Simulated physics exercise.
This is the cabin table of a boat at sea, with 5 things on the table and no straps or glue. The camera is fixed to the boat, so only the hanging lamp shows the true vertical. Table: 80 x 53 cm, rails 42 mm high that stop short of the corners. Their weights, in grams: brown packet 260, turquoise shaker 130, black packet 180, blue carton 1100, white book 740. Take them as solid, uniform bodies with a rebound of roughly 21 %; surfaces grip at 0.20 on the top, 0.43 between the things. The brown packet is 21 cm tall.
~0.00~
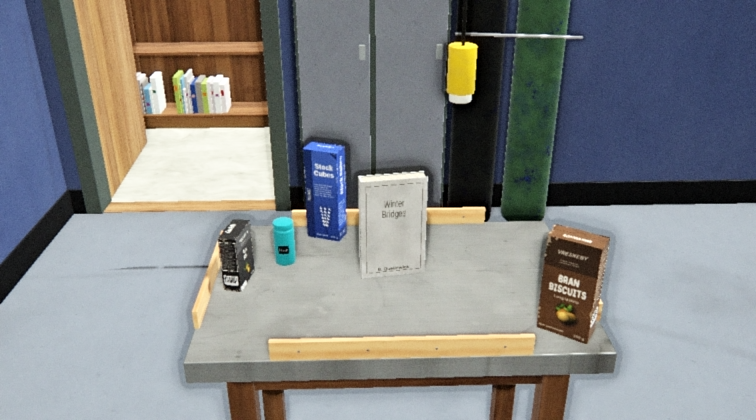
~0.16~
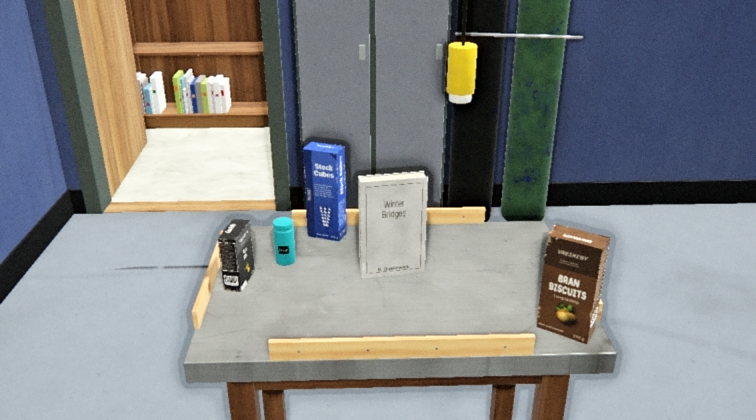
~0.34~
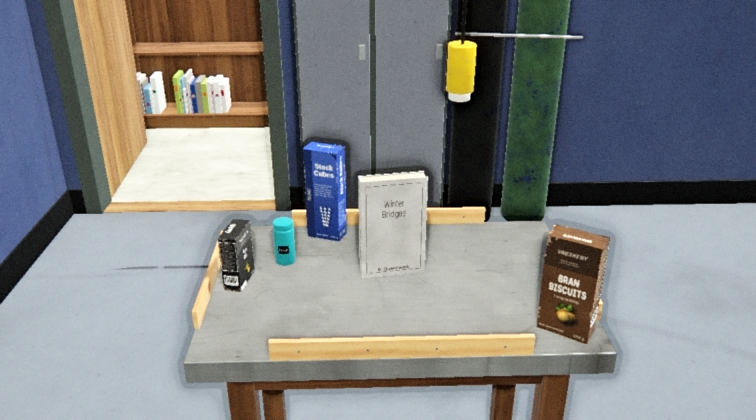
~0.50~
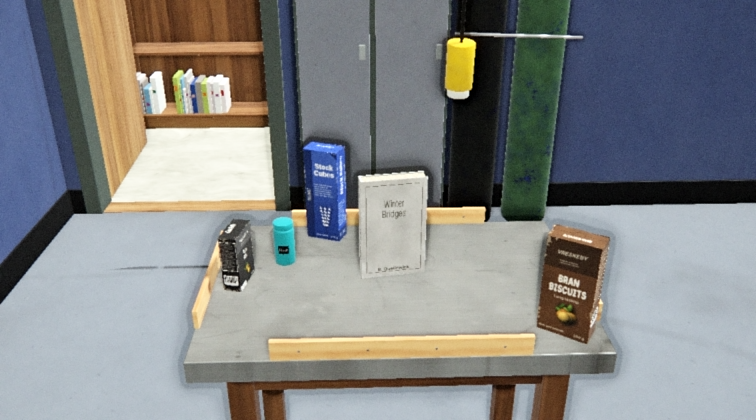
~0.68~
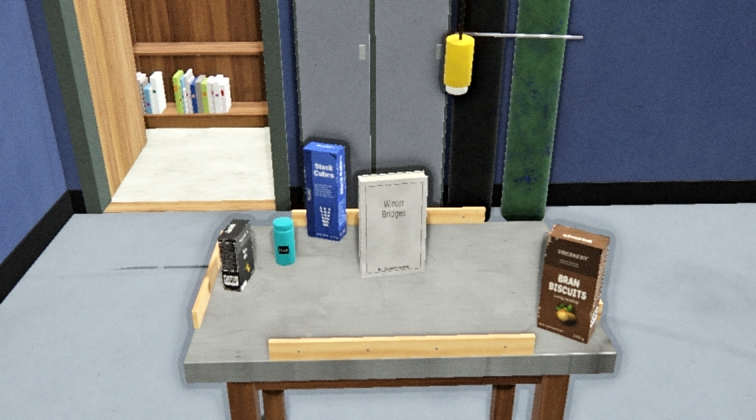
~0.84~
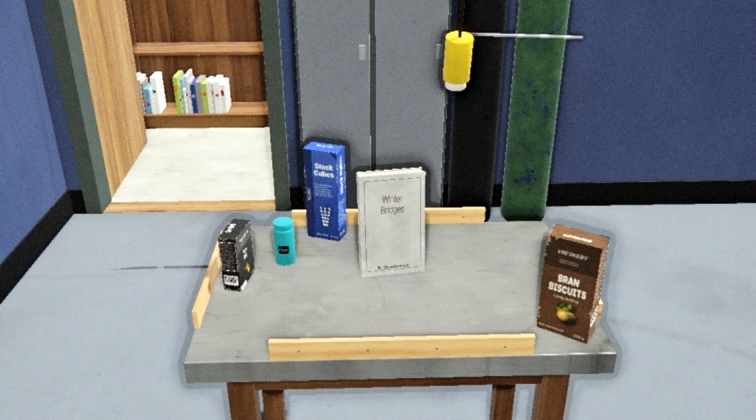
At first, a white book, a blue carton, a turquoise shaker and black and brown packets stand still on a grey table with low wooden rails. Gradually the yellow hanging lamp swings slightly away toward the far side, and finally the book leans back a little while the other items stay put.
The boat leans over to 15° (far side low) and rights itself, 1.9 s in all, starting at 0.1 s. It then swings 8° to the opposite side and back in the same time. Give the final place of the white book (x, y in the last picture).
Look near (395, 247).
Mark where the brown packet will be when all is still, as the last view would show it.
At about (551, 245).
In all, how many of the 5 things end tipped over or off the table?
2 of them.
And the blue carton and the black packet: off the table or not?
The blue carton finishes off the table; the black packet is still on the table.
After 1.24 s, heel 14°, far side down; white book on its side near (391, 216); blue carton tipped 10° from how it sat; brown packet slid 5 cm.
After 1.64 s, heel 5°, far side down; blue carton now off the table; white book tipped 72° from how it sat near (393, 210); brown packet slid 15 cm.
After 2.04 s, boat level; white book tipped 74° from how it sat near (393, 215); brown packet slid 15 cm; black packet slid 15 cm.
At rest (4.4 s), off the table, blue carton; tipped over on the table, white book; not toppled but over 5 cm from the start, brown packet, turquoise shaker and black packet. Seen from the same camera at the end, white book near (395, 247).
